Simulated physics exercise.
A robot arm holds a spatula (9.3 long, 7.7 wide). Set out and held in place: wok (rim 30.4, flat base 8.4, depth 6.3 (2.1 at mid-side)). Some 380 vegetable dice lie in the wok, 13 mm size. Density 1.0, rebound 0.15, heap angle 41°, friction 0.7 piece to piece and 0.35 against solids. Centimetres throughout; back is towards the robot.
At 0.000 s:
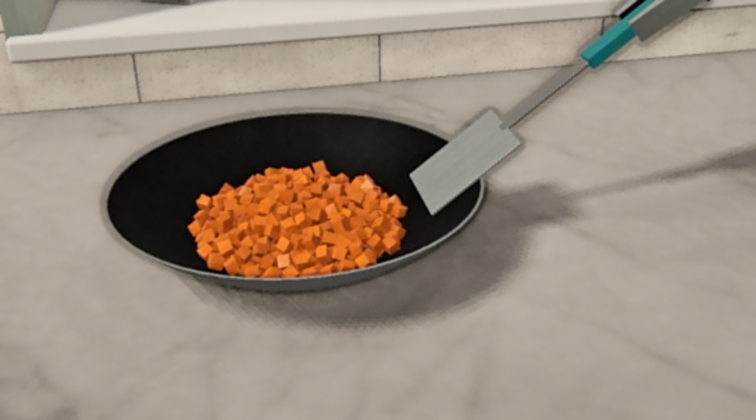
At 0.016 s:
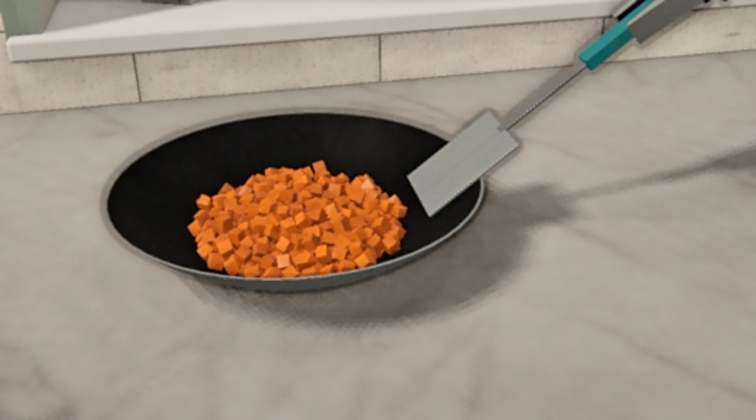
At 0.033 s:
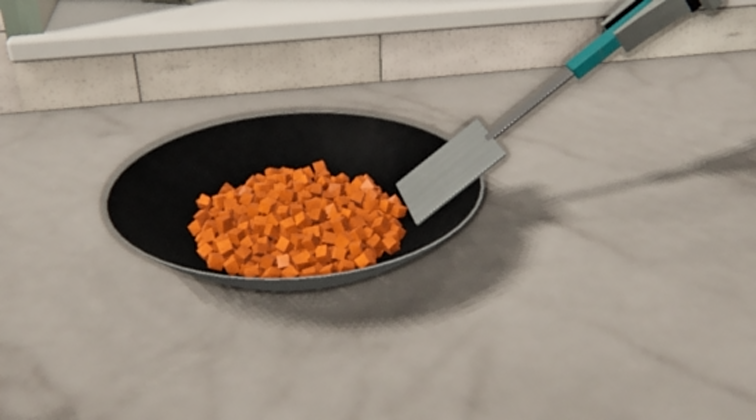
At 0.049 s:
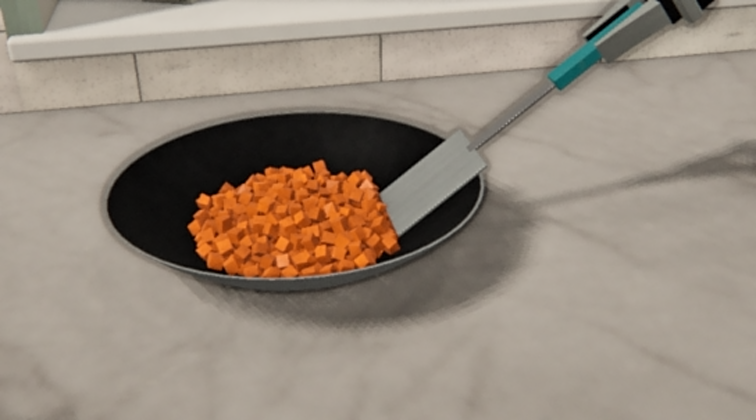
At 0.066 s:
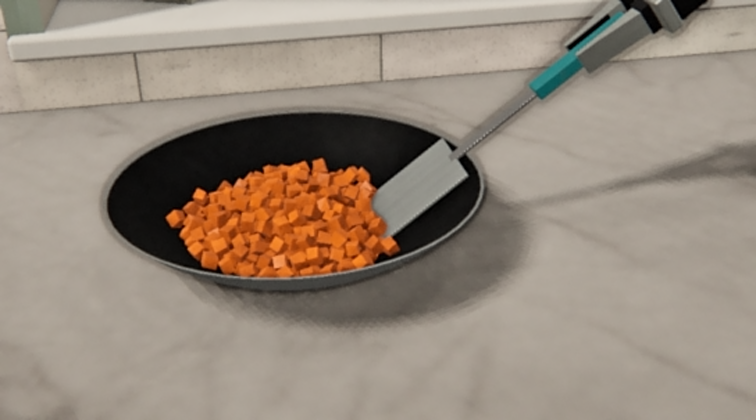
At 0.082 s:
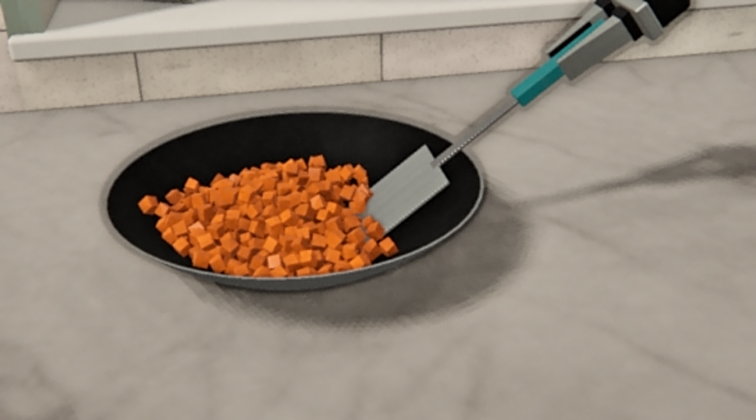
Orange vegetable cubes in a black wok being pushed leftward as a robot arm lowers a spatula into their right side.
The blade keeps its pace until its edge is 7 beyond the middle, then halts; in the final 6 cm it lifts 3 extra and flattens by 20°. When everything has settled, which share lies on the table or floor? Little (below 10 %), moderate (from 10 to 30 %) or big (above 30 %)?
On the table or floor the share is moderate, from 10 to 30 %.
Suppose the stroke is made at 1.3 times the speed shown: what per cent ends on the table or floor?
About 30 per cent.
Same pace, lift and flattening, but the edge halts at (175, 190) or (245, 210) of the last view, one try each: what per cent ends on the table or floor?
About 45 and 5 per cent.
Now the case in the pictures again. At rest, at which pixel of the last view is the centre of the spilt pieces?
Around (41, 272).
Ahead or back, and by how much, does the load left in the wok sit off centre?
Some 5.5 cm ahead.
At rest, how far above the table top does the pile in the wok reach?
Some 8.0 cm.
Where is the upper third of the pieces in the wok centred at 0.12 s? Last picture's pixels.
Near (212, 206).
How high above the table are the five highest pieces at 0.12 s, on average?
Roughly 7 cm.
After 0.12 s, sloping 37°, highest piece 8 above the table; 376 in the wok, 1 on the blade or in flight.
After 0.16 s, sloping 30°, highest piece 10 above the table; 370 in the wok, 7 on the blade or in flight.
After 0.38 s, sloping 17°, highest piece 8 above the table; 314 in the wok, 54 on the table or floor, 9 on the blade or in flight.
After 1.43 s, sloping 17°, highest piece 7 above the table; 313 in the wok, 64 on the table or floor.
In the end, 313 in the wok, 64 on the table or floor. That is 17 % on the table or floor.
